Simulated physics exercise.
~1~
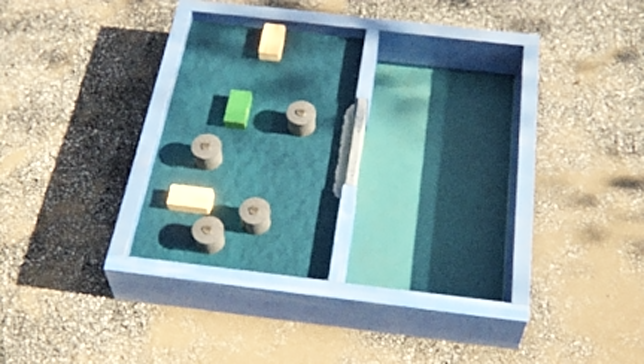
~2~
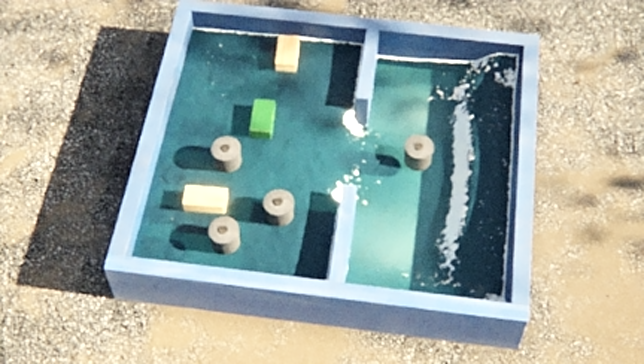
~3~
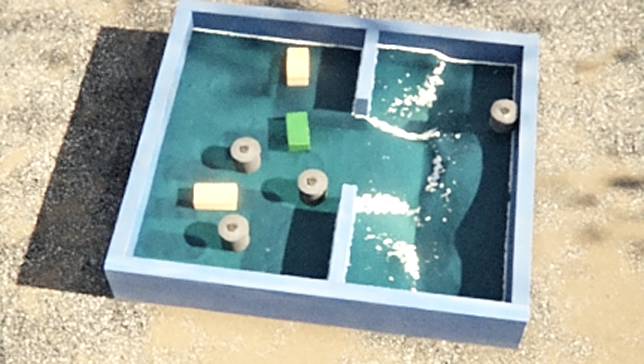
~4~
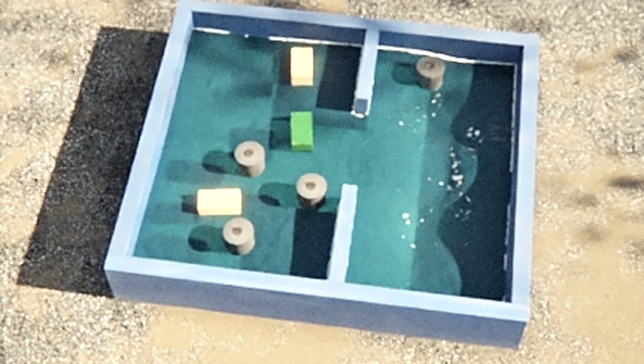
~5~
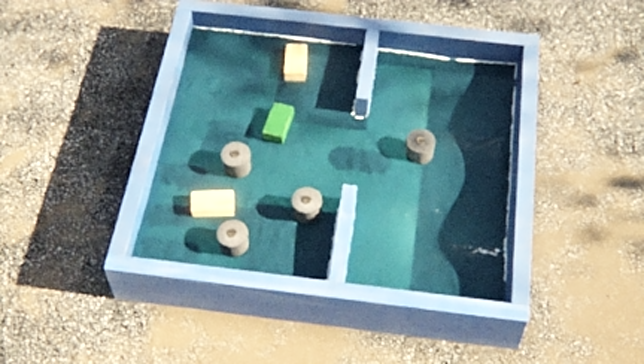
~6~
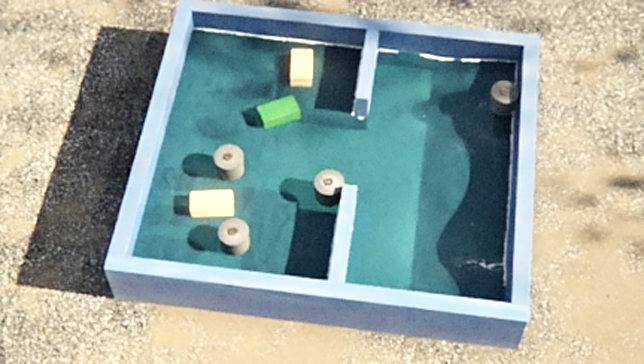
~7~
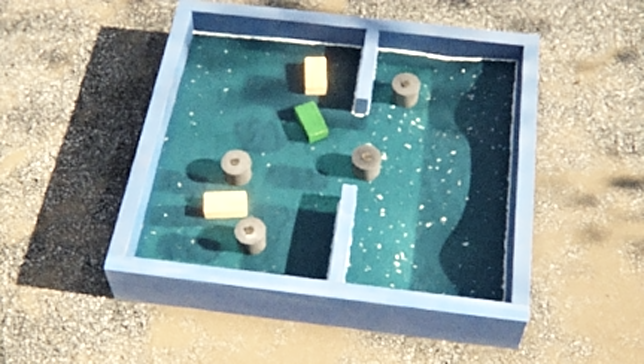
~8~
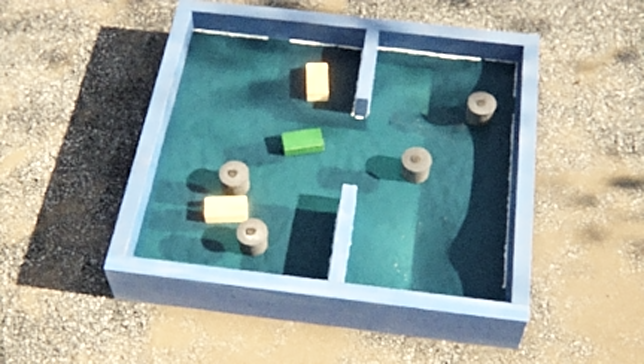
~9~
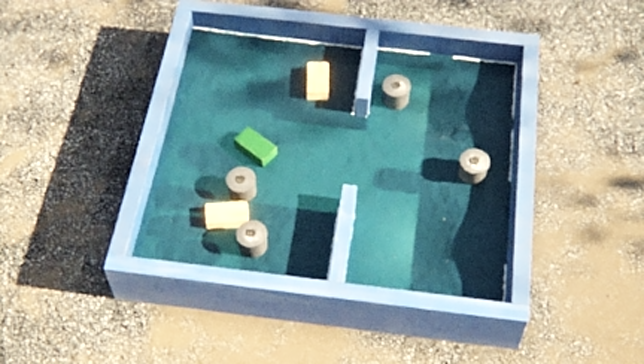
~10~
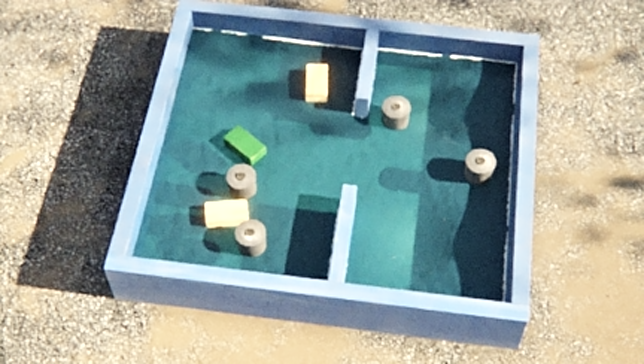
In a divided basin, water spreads right and two grey tubs drift through the gap.
